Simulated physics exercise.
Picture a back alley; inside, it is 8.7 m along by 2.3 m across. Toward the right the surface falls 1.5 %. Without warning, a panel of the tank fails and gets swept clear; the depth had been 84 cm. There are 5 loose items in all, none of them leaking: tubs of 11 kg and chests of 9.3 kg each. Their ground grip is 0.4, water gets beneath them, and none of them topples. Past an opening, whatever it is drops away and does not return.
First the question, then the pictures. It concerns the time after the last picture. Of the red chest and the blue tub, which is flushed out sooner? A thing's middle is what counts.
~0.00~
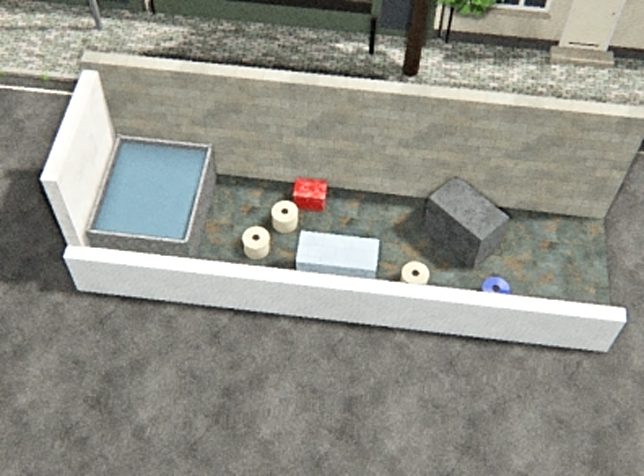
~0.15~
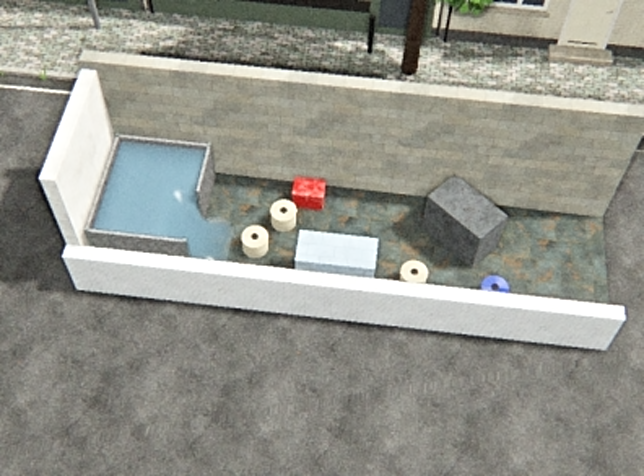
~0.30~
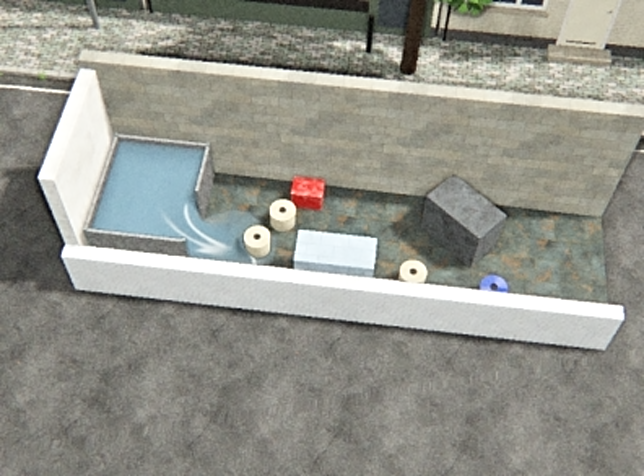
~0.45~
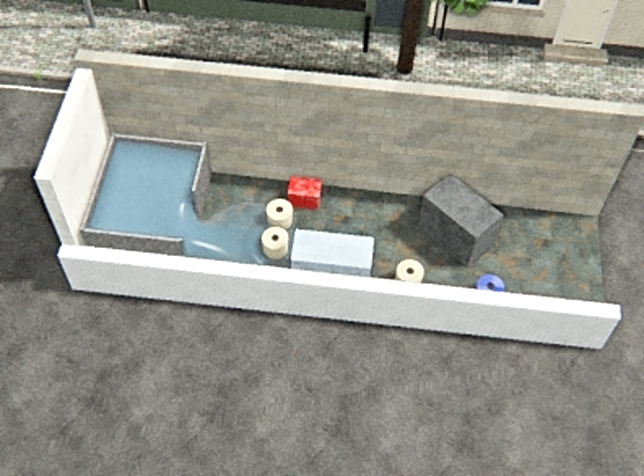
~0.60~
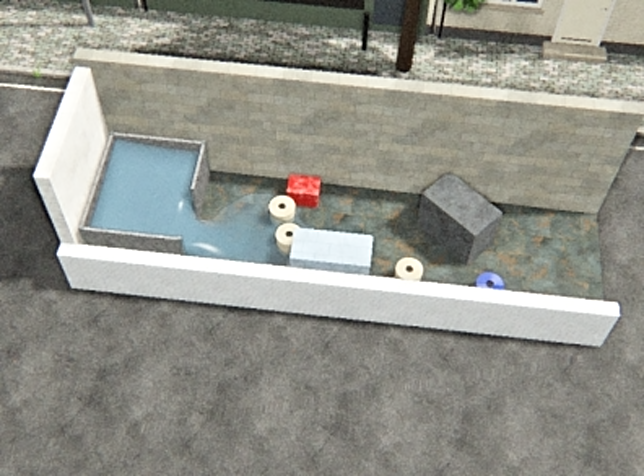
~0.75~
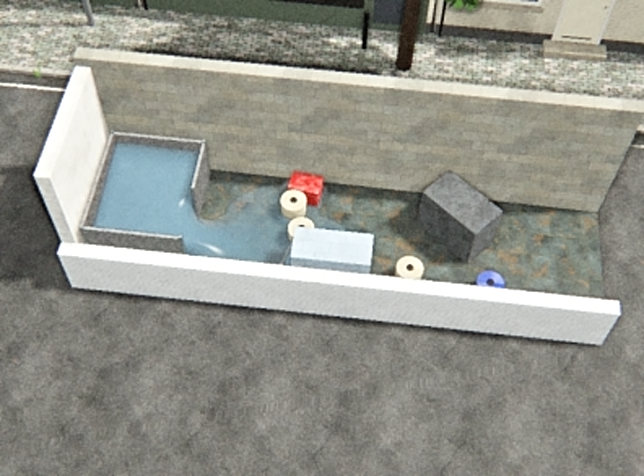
Sooner out: The blue one.
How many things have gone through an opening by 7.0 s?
I count 2 of them.
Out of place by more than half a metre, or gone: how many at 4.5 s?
That would be 4.
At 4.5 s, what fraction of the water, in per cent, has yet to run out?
Roughly 92 percent.
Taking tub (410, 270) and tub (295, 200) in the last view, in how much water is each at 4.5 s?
First roughly 21 cm, second roughly 28 cm.
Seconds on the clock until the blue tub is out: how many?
Around 4.5 s.
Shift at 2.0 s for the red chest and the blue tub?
Roughly 100 and 5 cm.
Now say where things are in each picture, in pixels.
In the first frame, the red chest at (310, 188), on the bottom; the blue tub at (496, 289) rests on the ground; water covers 3.1 m2; 0 of 5 have shifted.
In the second frame, the red chest at (309, 187) rests on the ground; the blue tub at (495, 287), on the bottom; 3.8 m2 under water; 0 of 5 have shifted.
In the third frame, the red chest at (308, 187), on the bottom; the blue tub at (494, 287) rests on the ground; 4.6 m2 under water; 1 of 5 have shifted.
In the fourth frame, the red chest at (305, 186) rests on the ground; the blue tub at (490, 286) rests on the ground; 5.4 m2 under water; 1 of 5 have shifted.
In the fifth frame, the red chest at (304, 184), on the bottom; the blue tub at (490, 284), on the bottom; water covers 6.2 m2; 2 of 5 have shifted.
In the sixth frame, the red chest at (305, 182), on the bottom, 4 cm from its start; the blue tub at (490, 283) rests on the ground; 6.8 m2 under water; 2 of 5 have shifted.
After 2.0 s the red chest is near (356, 174), 0.9 m from its start, afloat; the blue tub is near (494, 282), 0.1 m from its start, aground; 0 of 5 are out; 3 afloat.
After 4.5 s the red chest is near (386, 259), 2.2 m from its start, afloat; the blue tub has gone out (at 4.3 s); 1 of 5 are out; 4 afloat.
After 7.0 s the red chest is near (443, 256), 2.8 m from its start, afloat; the blue tub has gone out (at 4.3 s); 2 of 5 are out; 2 afloat.
After 10.0 s the red chest is near (596, 231), 5.2 m from its start, afloat; the blue tub has gone out (at 4.3 s); 3 of 5 are out; 2 afloat.
